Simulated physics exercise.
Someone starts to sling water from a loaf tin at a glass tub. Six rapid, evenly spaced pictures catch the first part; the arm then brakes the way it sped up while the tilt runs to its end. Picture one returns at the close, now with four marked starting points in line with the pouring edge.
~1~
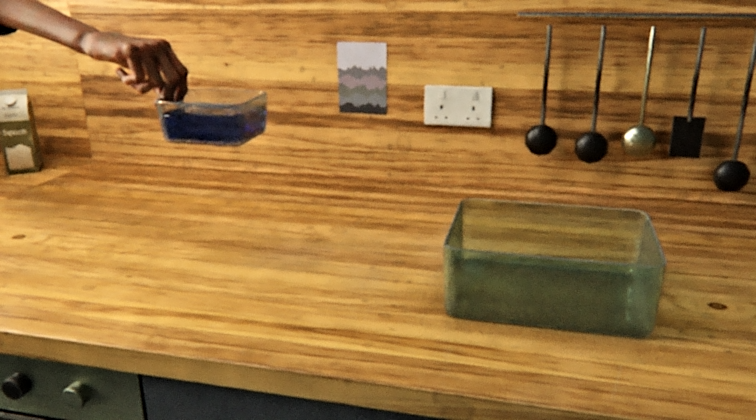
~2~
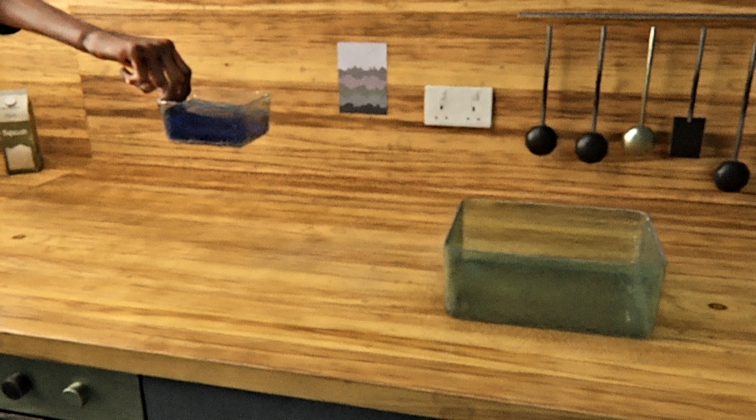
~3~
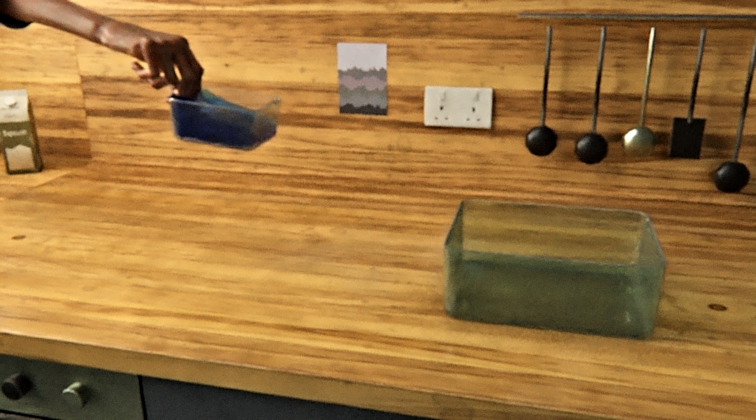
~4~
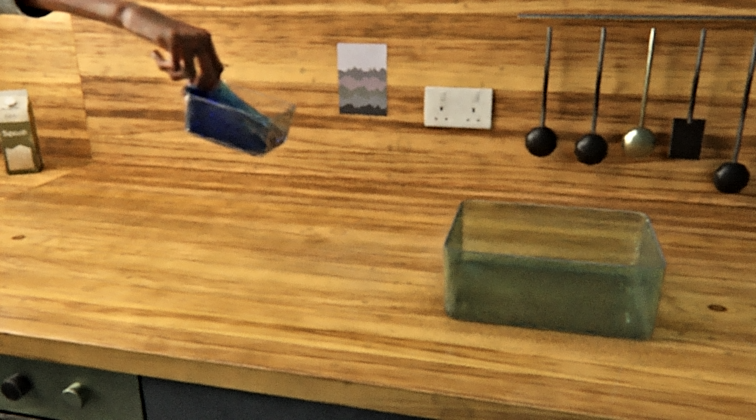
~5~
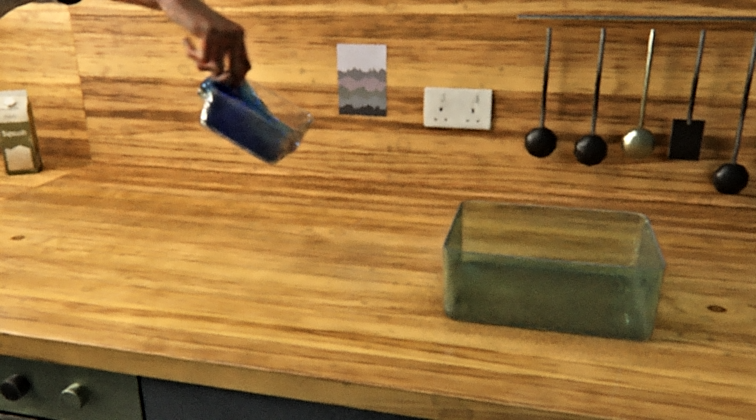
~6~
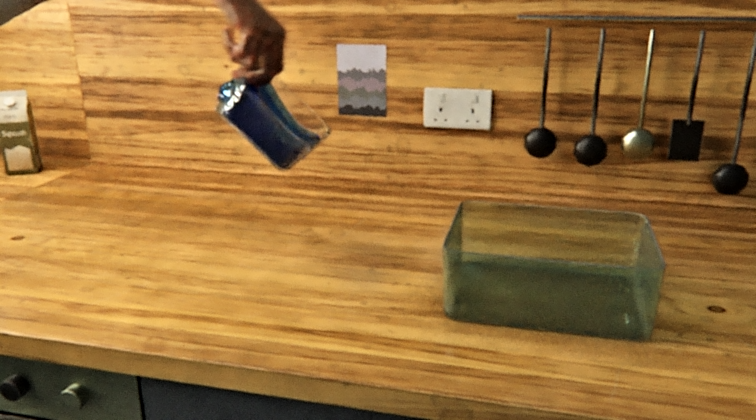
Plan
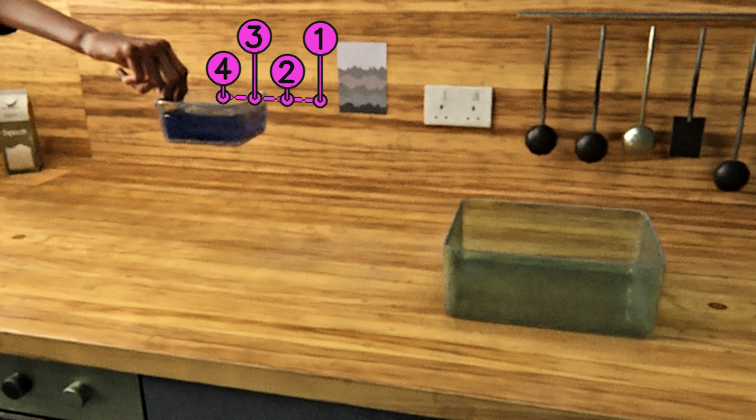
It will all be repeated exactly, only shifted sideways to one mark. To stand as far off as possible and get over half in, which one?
Take 2.
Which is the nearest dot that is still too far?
That would be 3.
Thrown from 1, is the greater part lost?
No.
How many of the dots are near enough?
Two of them.
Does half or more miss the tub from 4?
Yes.
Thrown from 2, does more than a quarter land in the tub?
Yes, clearly.
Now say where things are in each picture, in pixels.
Upright, lip at (254, 98); tub from (445, 312) to (652, 335); nothing has left yet.
Upright, lip at (257, 99); nothing has left yet.
Tipped about 6°, lip at (268, 104); nothing has left yet.
Tipped about 15°, lip at (284, 112); water is over the rim, down to (210, 88).
Tipped about 27°, lip at (303, 124); water is over the rim, down to (212, 95).
Tipped about 42°, lip at (321, 138); water is over the rim, down to (230, 112).
On the marked copy, 1 at (320, 100); 2 at (287, 99); 3 at (254, 98); 4 at (223, 96).
With 1, about 67 % lands in the tub, 17 % falls short and 16 % goes beside or beyond.
With 2, about 66 % lands in the tub, 26 % falls short and 8 % goes beside or beyond.
With 3, about 24 % lands in the tub, 70 % falls short and 6 % goes beside or beyond.
With 4, about 0 % lands in the tub, 95 % falls short and 5 % goes beside or beyond.
